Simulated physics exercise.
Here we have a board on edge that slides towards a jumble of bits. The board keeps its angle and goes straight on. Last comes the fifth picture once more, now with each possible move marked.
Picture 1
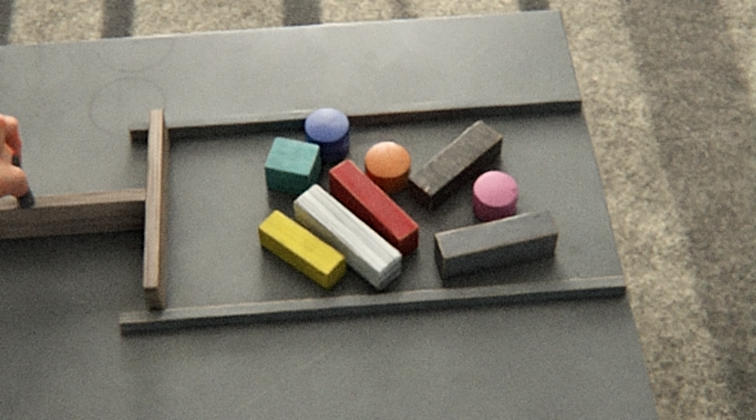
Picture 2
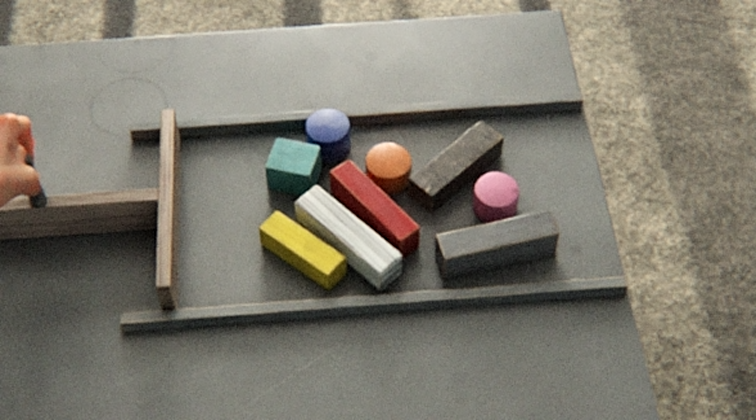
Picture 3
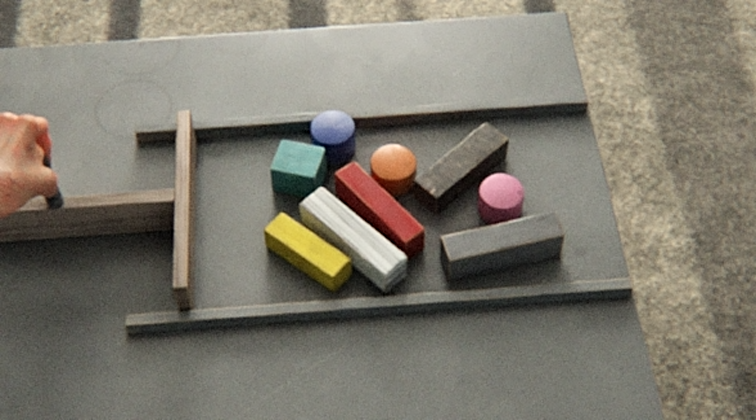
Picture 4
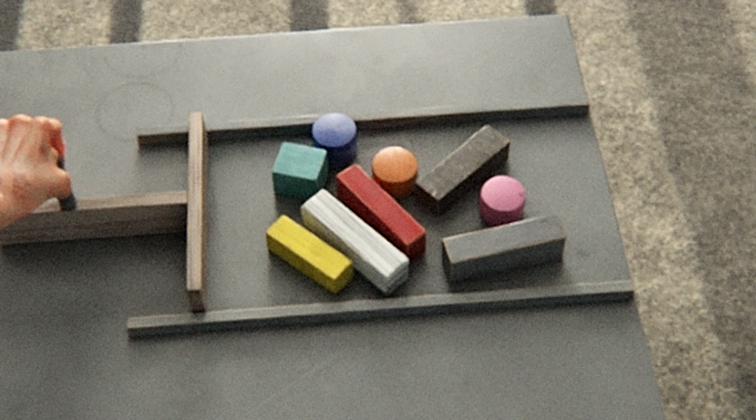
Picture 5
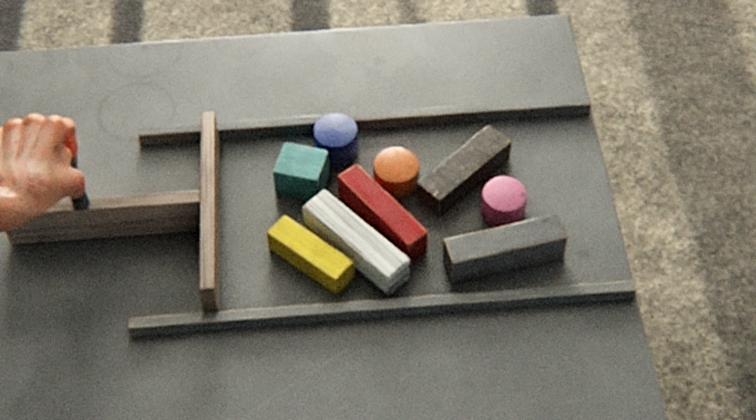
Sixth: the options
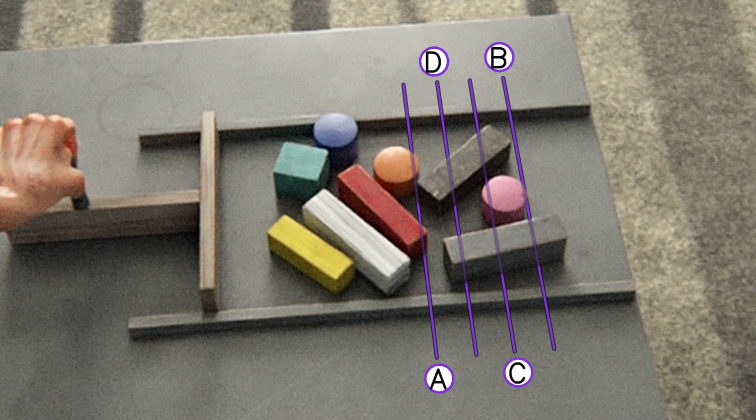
On a dark grey tabletop over speckled, shadow-striped ground, seen from above at an angle, two thin rails run left to right. Between them sit a teal cube, blue, orange and pink round pieces, and yellow, white, red, dark brown and grey bars. A hand at the left slides an upright wooden board steadily rightward by its handle, nearing the untouched pieces, while the view shifts very slightly.
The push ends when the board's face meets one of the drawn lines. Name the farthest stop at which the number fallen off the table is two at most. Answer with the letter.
C.
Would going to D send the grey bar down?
By then, no.
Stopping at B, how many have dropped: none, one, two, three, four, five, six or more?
In all, three.
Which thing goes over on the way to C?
The grey bar goes over.
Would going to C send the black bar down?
By then, no.
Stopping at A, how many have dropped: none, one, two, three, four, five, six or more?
The count is none.
On the marked copy, A at (419, 210); B at (527, 202); C at (490, 205); D at (455, 207).
Following C. Soon after the start, board (310, 188); blue tin (346, 138); yellow stick (350, 261).
Later, board (412, 181); grey bar (575, 247); pink tin (553, 210).
In the end, board (487, 175); grey bar over the edge; black bar (590, 149); one fallen.
As for the rest, A is within the limit but short; B drops three; D is within the limit but short.
